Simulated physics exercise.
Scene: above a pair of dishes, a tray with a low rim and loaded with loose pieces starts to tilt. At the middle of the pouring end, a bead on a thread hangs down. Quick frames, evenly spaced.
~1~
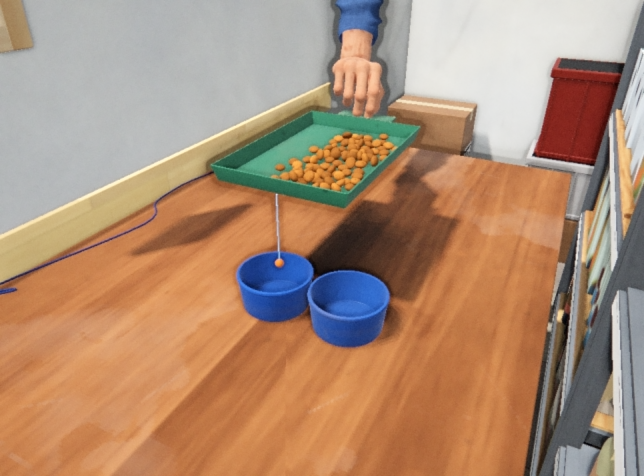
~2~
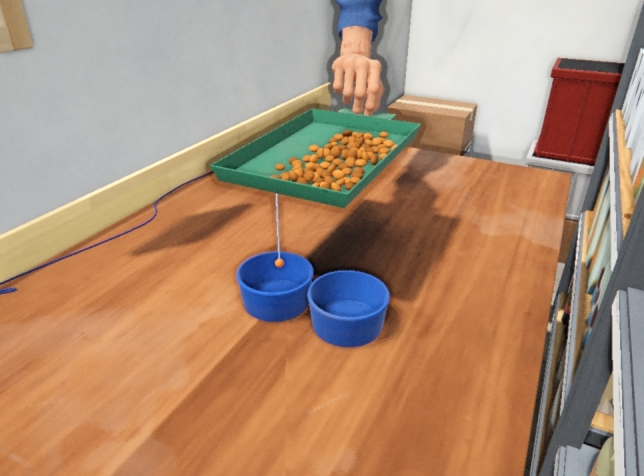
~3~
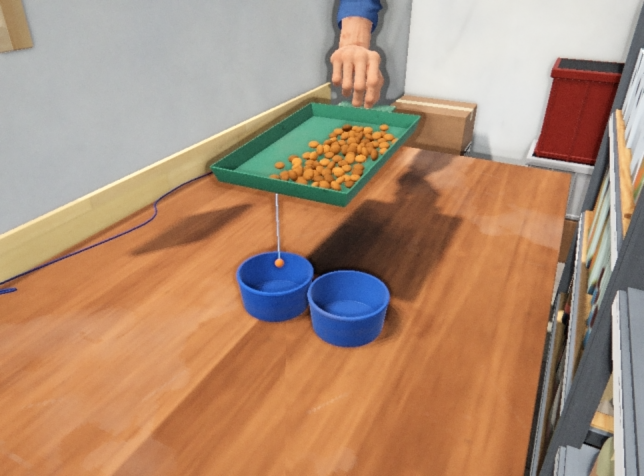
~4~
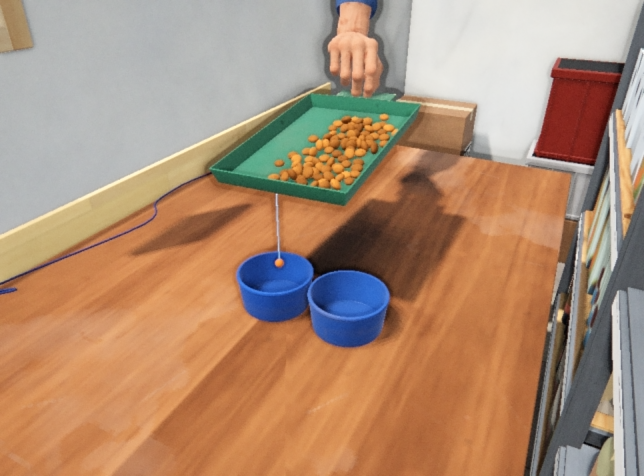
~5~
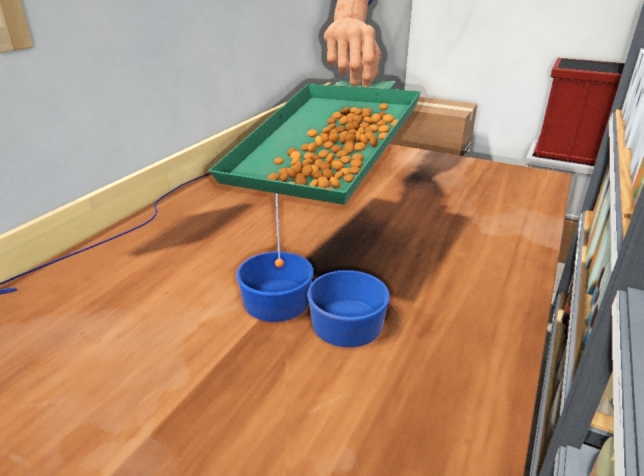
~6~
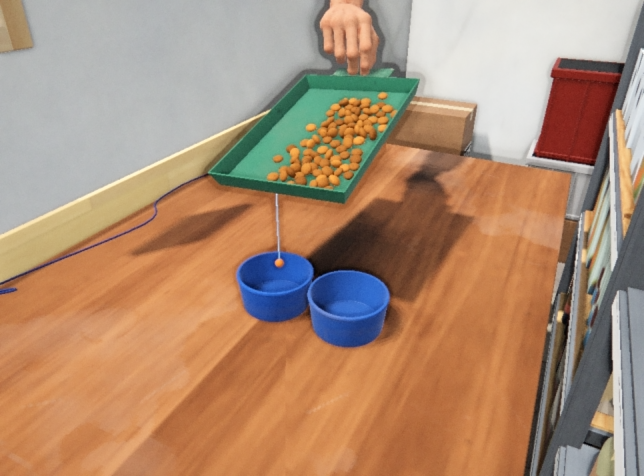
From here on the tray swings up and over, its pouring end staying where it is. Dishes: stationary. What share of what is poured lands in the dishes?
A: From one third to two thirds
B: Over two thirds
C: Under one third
Option C: Under one third.
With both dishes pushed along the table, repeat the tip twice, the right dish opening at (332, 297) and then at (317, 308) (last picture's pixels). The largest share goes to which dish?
The first layout gives the one at left, the second layout gives the one at left.
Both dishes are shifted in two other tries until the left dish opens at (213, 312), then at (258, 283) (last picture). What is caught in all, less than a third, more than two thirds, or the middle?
Taking the two places in turn, the answer is under a third and then one to two thirds.
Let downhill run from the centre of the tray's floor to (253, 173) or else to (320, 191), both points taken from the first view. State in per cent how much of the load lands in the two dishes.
Roughly 10 percent first and 60 percent second.
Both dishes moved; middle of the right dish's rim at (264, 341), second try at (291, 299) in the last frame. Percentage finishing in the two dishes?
It would be near 0 per cent first and near 90 per cent second.
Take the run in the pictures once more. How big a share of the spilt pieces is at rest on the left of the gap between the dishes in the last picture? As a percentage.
Around 100 per cent, give or take.
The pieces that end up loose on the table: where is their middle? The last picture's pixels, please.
Somewhere near (208, 314), I think.
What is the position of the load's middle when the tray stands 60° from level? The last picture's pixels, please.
Look close to (266, 166) in the last picture.
Shortly afterwards, tray tipped steeply; the whole lot on the tray.
Next, tray tipped right over; near half on the tray; only a few in the left dish; near a third outside both; near a quarter in the air.
Some moments later, tray tipped past a quarter turn; a little in the left dish; all but a few outside both.
In the end, tray tipped past a quarter turn; none at all in the right dish; a little in the left dish; all but a few outside both.
